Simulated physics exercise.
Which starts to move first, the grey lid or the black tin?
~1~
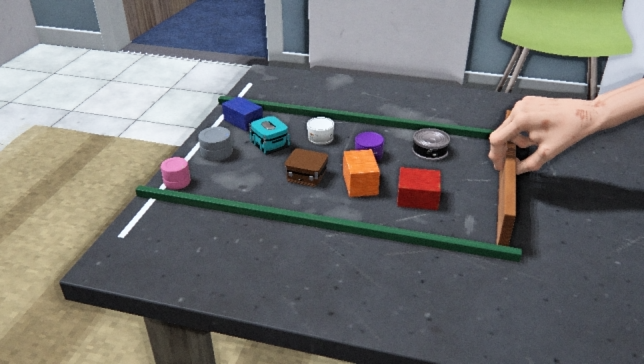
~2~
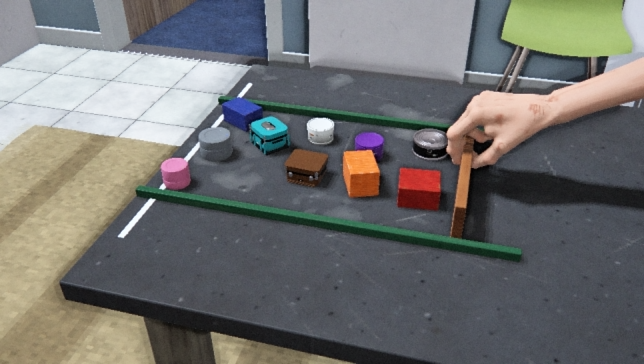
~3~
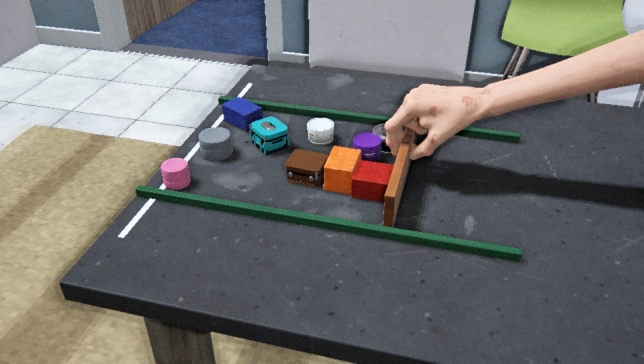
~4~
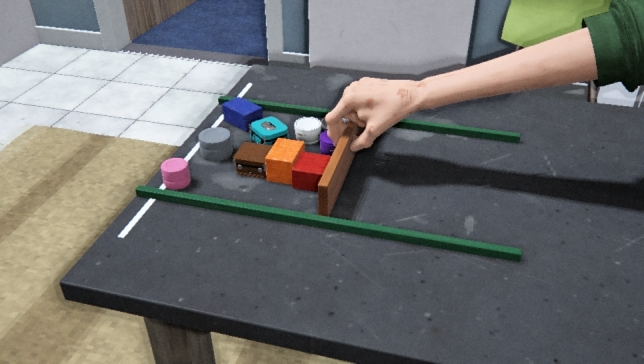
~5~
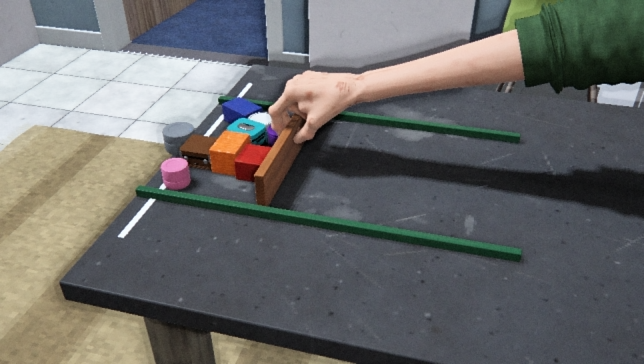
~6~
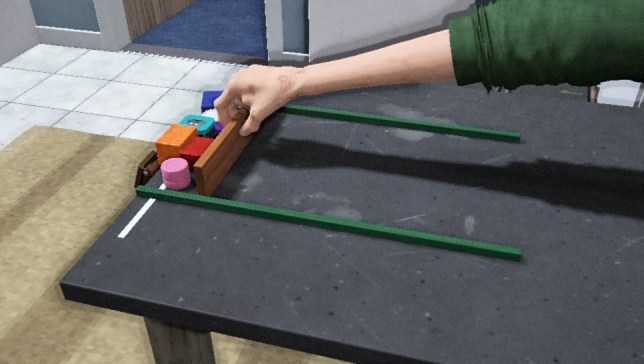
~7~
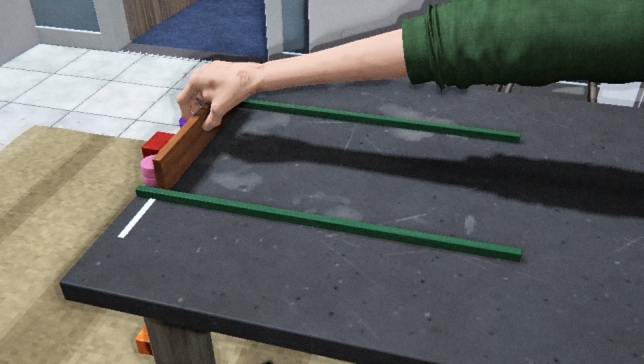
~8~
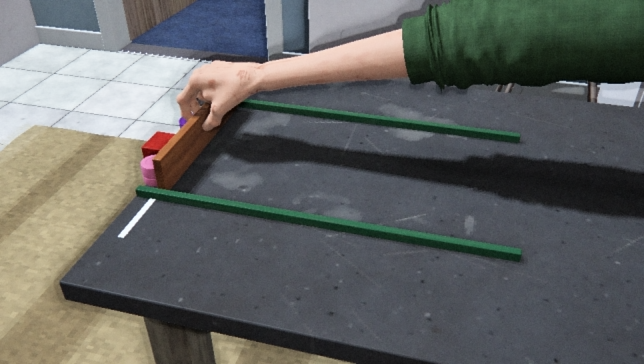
The black tin starts to move first, as the board sweeps through its place on the right. The grey lid stays still until the pieces bunch up near the left end.
